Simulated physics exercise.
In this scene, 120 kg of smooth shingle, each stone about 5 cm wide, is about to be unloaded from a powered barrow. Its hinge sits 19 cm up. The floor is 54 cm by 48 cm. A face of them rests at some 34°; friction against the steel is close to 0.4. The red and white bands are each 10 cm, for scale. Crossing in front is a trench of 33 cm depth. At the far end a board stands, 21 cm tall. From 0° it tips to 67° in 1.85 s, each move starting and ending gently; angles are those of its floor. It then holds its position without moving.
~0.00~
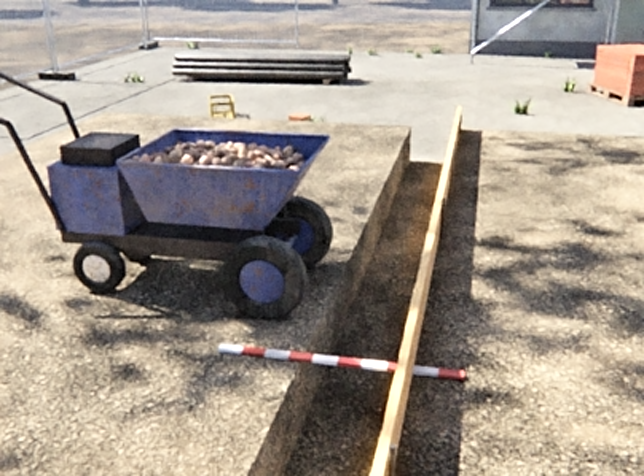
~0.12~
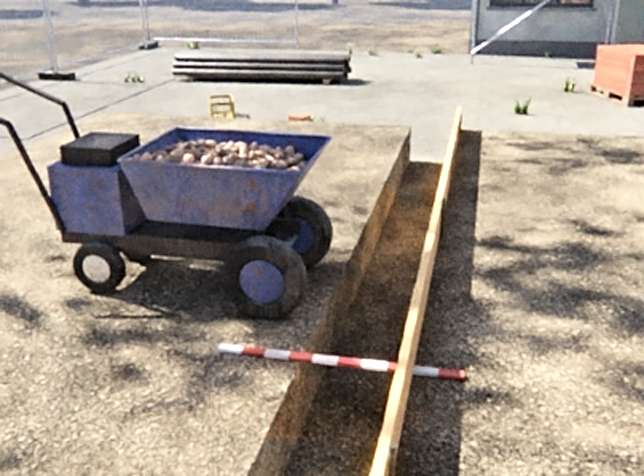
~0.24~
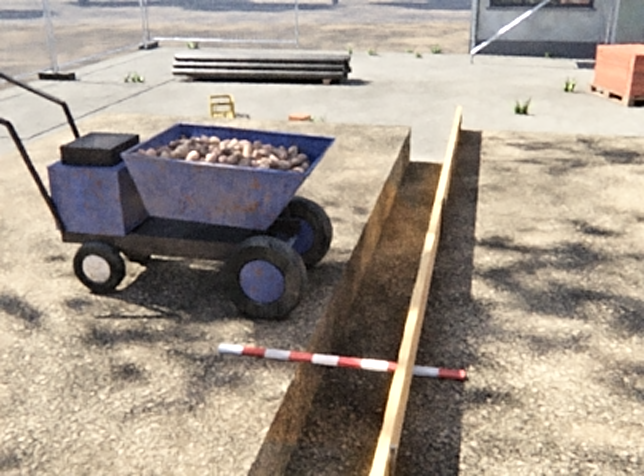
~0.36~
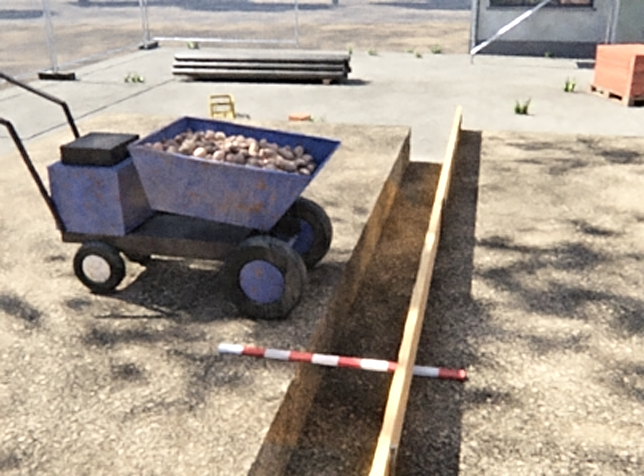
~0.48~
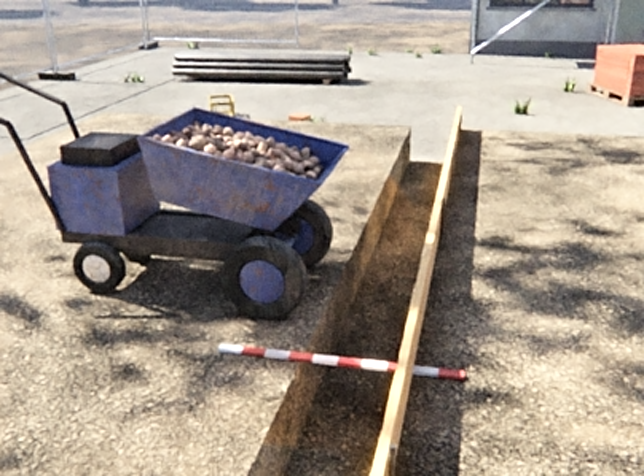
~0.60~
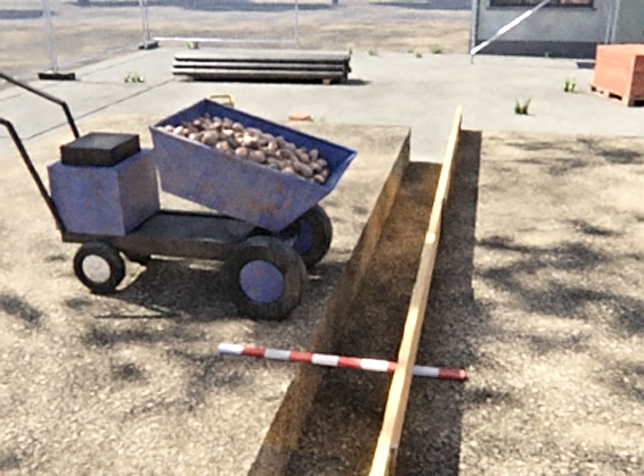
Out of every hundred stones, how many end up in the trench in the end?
Around 76 in every hundred.
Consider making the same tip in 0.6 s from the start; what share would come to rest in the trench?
That would give about 55 percent.
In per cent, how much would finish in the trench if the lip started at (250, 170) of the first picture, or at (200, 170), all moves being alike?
Some 100 and some 85 per cent, in that order.
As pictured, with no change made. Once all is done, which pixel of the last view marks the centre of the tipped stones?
The tipped stones centre close to (400, 343).
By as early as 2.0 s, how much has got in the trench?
Approx. 30 % of the load.
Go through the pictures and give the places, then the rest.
In the first picture, the tray is at 0°, its lip at (298, 174); the top of the load is at (223, 152).
The second picture shows lip at (300, 174), floor tilted 1°, highest stones at (221, 151); the stones move at 0.1 m/s on average.
In the third picture, the tray is at 3°, its lip at (304, 176); the top of the load is at (214, 147); the stones move at 0.2 m/s on average.
The fourth picture shows lip at (311, 180), floor tilted 7°, highest stones at (193, 140); the stones move at 0.3 m/s on average.
The fifth picture shows lip at (320, 185), floor tilted 11°, highest stones at (196, 132); the stones move at 0.3 m/s on average.
The sixth picture shows lip at (330, 192), floor tilted 17°, highest stones at (203, 125); the stones move at 0.4 m/s on average.
After 1.4 s the floor is at 57°; 99 % in the tray, 1 % in the trench; the foremost stones are at (400, 245).
After 2.0 s the floor is at 67°; 54 % in the tray, 28 % in the trench, 18 % past the trench; the foremost stones are at (528, 311).
After 2.3 s the floor is at 67°; 33 % in the tray, 43 % in the trench, 24 % past the trench; the foremost stones are at (590, 324).
After 4.2 s the floor is at 67°; 0 % in the tray, 76 % in the trench, 24 % past the trench; the foremost stones are at (608, 319).
